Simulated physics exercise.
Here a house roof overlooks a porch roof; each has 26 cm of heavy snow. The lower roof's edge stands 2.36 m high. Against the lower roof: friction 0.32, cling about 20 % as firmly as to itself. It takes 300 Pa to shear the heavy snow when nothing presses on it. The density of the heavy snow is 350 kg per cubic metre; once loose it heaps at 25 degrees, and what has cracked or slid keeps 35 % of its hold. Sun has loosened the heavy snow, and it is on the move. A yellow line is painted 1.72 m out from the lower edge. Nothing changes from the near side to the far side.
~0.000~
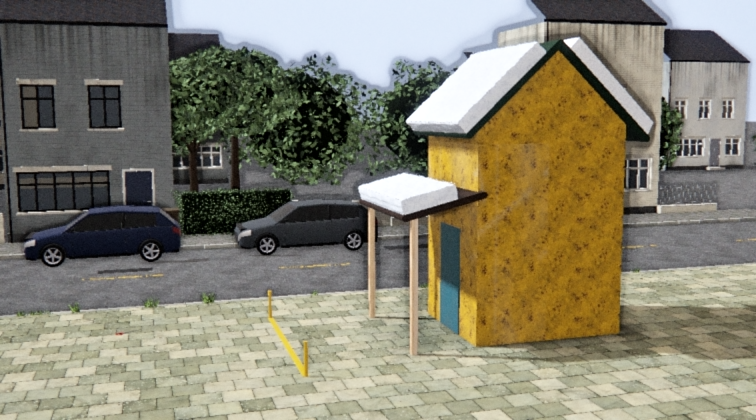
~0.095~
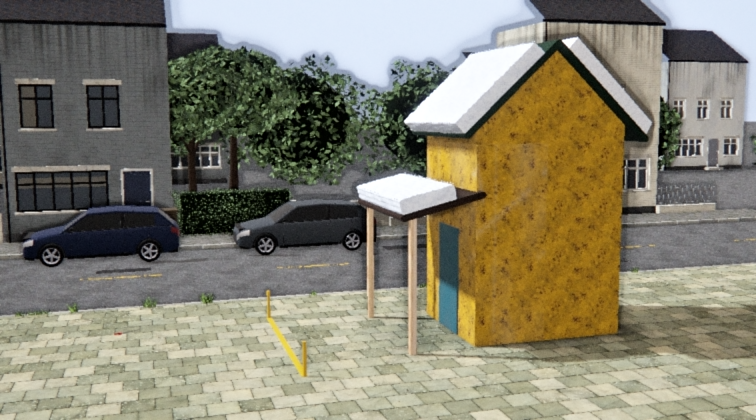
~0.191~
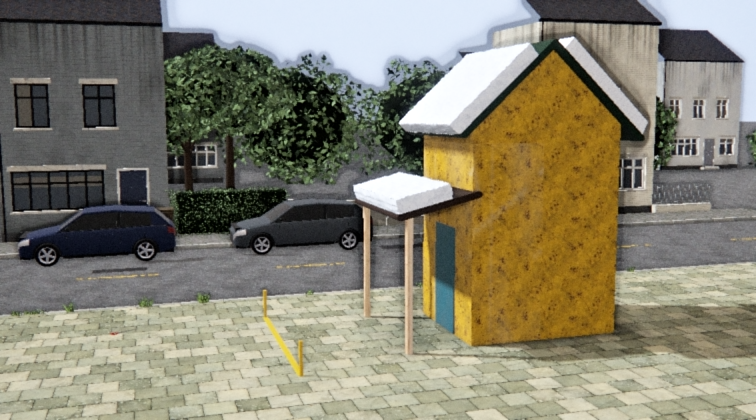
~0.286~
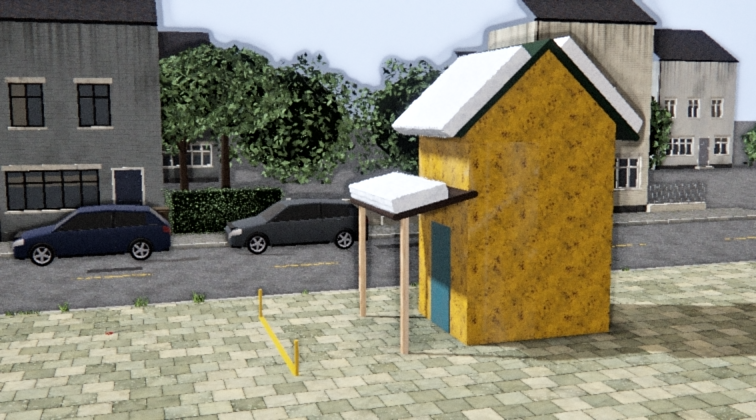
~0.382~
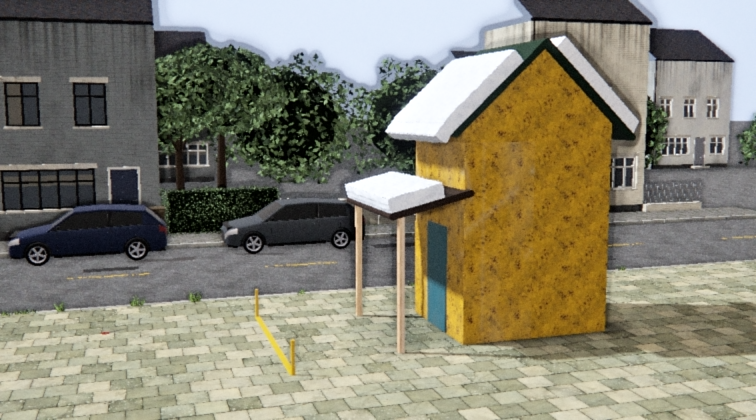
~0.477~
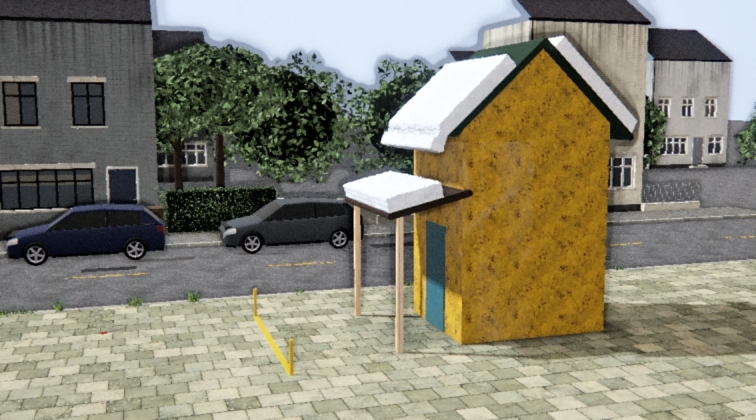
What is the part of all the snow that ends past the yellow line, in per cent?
Expect roughly 39 %.
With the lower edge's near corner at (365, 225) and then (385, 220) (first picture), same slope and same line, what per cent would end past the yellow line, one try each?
In that order: 45 %, 45 %.
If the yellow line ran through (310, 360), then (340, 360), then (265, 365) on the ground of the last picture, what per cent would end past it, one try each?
In that order: 50 %, 60 %, 30 %.
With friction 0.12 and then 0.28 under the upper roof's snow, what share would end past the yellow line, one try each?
In that order: 45 %, 45 %.
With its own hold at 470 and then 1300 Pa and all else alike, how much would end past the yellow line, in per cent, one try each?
In turn about 35 %, 8 %.
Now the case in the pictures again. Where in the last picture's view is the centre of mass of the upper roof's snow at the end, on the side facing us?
Near (277, 327).
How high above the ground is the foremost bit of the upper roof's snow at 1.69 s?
Roughly 0.4 m.
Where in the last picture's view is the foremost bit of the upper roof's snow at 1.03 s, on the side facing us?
Near (386, 192).
By 1.03 s, none is below the lower edge and 0 % is past the line.
By 1.69 s, 64 % is below the lower edge and 0 % is past the line.
By 2.34 s, 72 % is below the lower edge and 39 % is past the line.
By 3.00 s, 72 % is below the lower edge and 39 % is past the line.
By 3.10 s, at the end, 72 % is below the lower edge and 39 % is past the line.
